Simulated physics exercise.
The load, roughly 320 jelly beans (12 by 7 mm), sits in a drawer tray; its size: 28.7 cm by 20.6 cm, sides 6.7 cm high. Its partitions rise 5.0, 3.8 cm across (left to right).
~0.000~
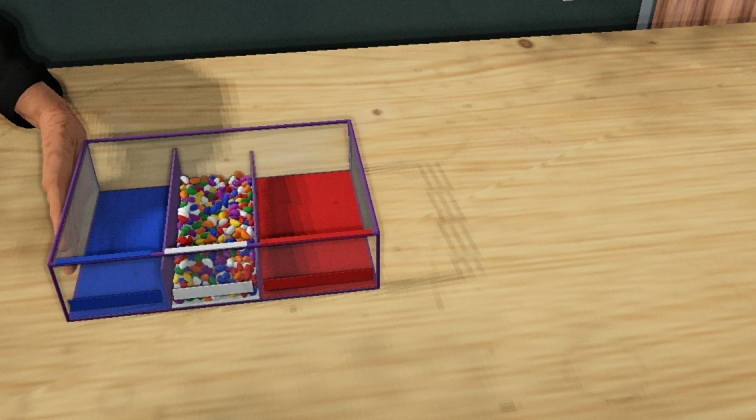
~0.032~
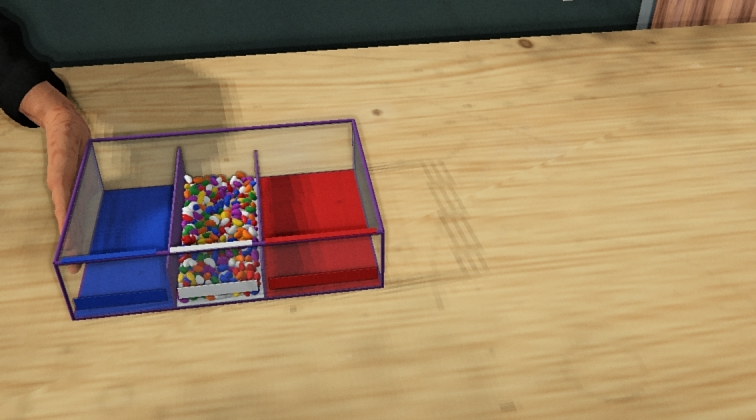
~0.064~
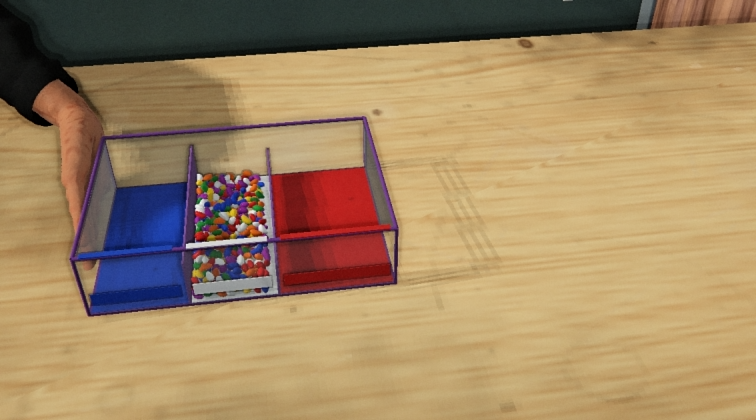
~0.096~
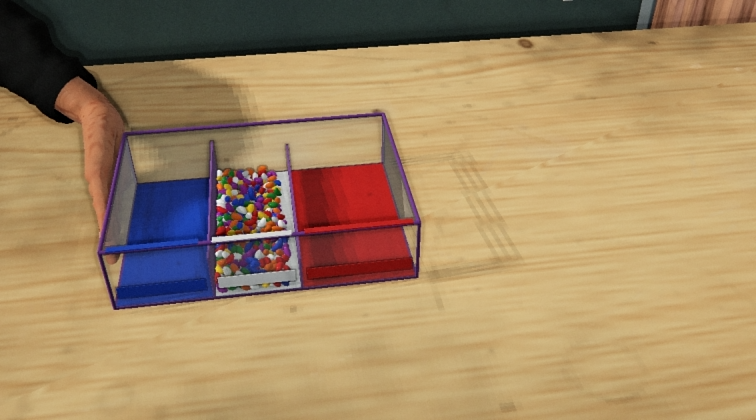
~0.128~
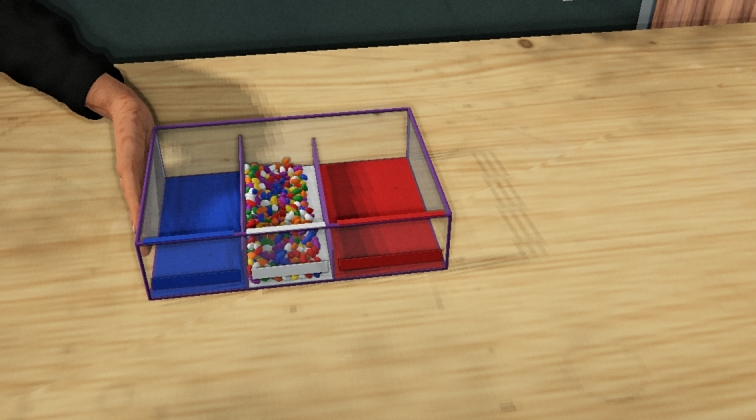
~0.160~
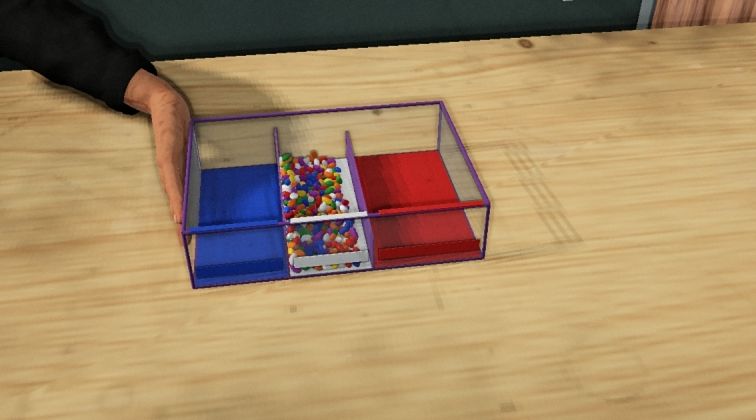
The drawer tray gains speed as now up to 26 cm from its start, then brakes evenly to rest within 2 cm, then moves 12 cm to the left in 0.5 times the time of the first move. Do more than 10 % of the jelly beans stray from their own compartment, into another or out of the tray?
Strayed: Over.
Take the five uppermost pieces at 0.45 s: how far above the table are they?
Some 18 cm.
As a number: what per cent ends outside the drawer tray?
About 10 per cent.
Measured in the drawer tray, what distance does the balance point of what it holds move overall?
Roughly 1.0 cm.
After 0.27 s, tilt 0 degrees; white 100 %; 0 % away from where they began.
After 0.36 s, tilt 0 degrees; red 20 %, white 75 %, in the air 5 %; 25 % away from where they began.
After 0.45 s, tilt 0 degrees; red 10 %, white 80 %, in the air 10 %; 20 % away from where they began.
After 0.53 s, tilt 0 degrees; outside 5 %, red 10 %, white 80 %, in the air 5 %; 20 % away from where they began.
By 2.1 s all is still; outside 10 %, red 10 %, white 80 %; 20 % away from where they began.
